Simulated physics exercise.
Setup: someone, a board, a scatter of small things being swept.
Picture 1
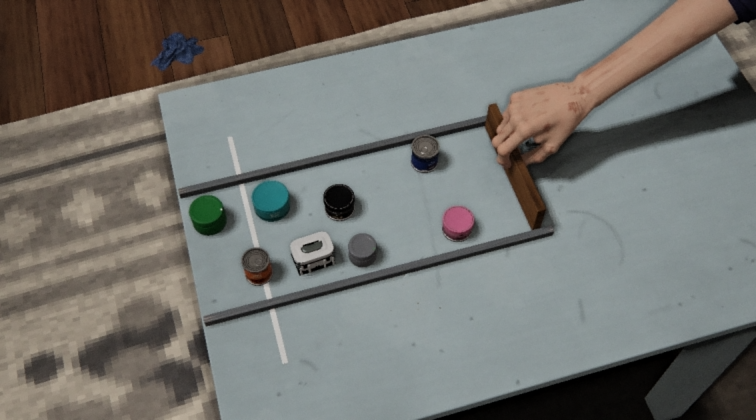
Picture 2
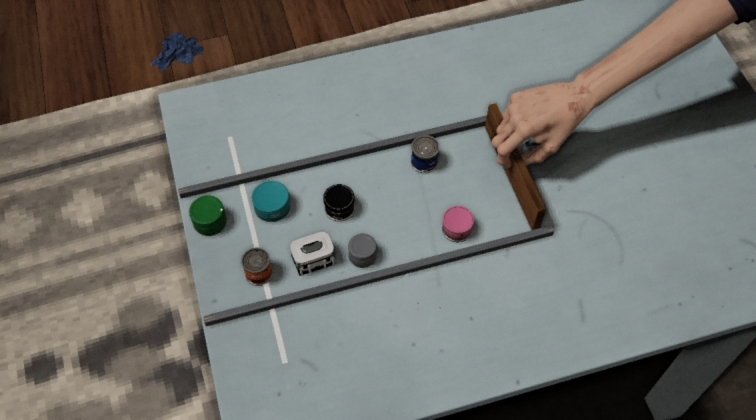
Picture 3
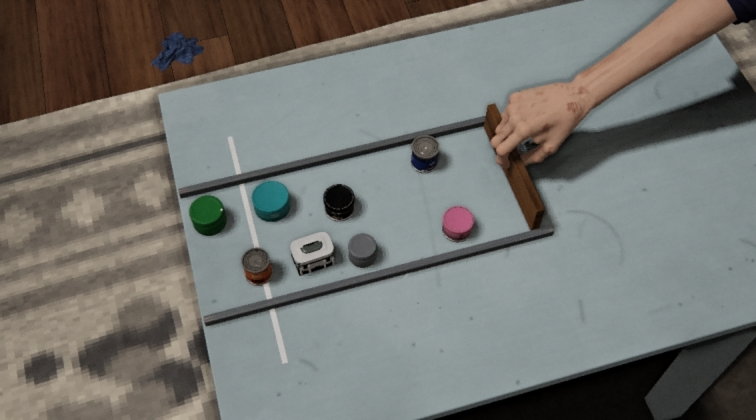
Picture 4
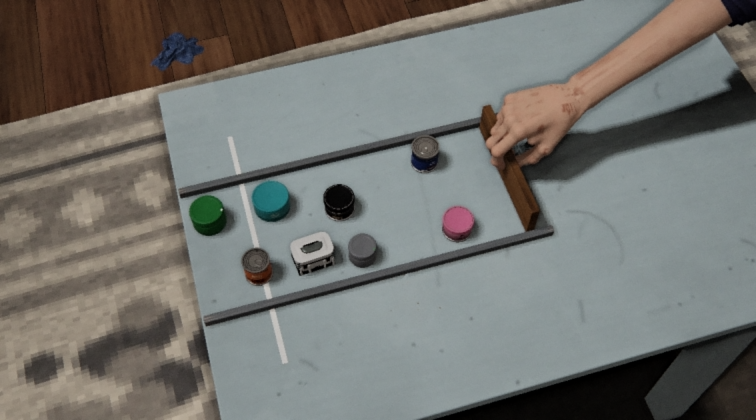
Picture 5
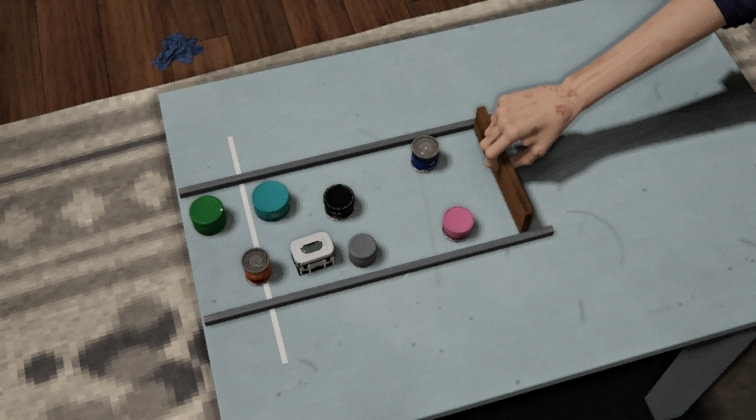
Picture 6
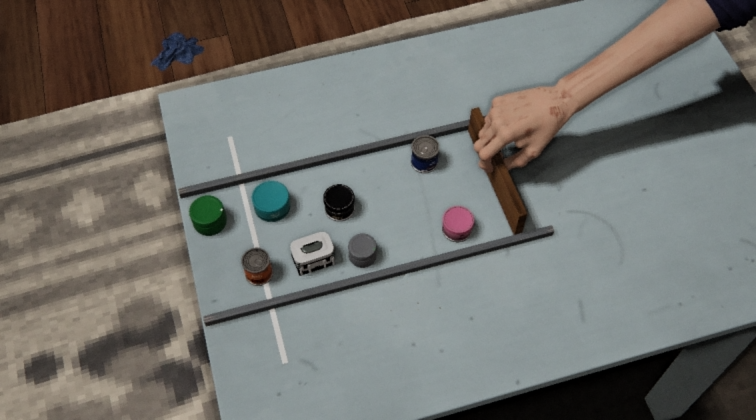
The clip opens on a pale blue table where a hand grips a wooden board at the right end of two grey rails, with small pots, lids and a white object between them. The hand holds nearly still, then slides the board slightly left, while the small items stay in place.
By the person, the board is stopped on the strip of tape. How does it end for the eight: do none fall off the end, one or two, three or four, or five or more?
It ends with one or two off the end.
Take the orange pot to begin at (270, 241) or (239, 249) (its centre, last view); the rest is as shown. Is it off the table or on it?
Well, the first time it hangs in there and the second time it hangs in there.
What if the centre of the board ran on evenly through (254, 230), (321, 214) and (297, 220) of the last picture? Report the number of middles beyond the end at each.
It comes out as 1, then 0, then 0.
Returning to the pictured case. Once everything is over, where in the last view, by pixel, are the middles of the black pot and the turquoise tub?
I'd put one close to (236, 227) and the other close to (204, 219).
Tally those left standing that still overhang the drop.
Count: 0.
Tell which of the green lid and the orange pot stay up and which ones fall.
Green lid: Falls off; orange pot: Stays.
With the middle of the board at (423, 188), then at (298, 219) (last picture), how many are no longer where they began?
The count reaches 2 first and 7 second.
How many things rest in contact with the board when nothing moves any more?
Total: 3.
Soon after, none off yet; green lid at rest near (208, 216); orange pot at rest near (257, 267); turquoise tub at rest near (271, 202).
At rest, the number that fall off is one or two; fallen, green lid.
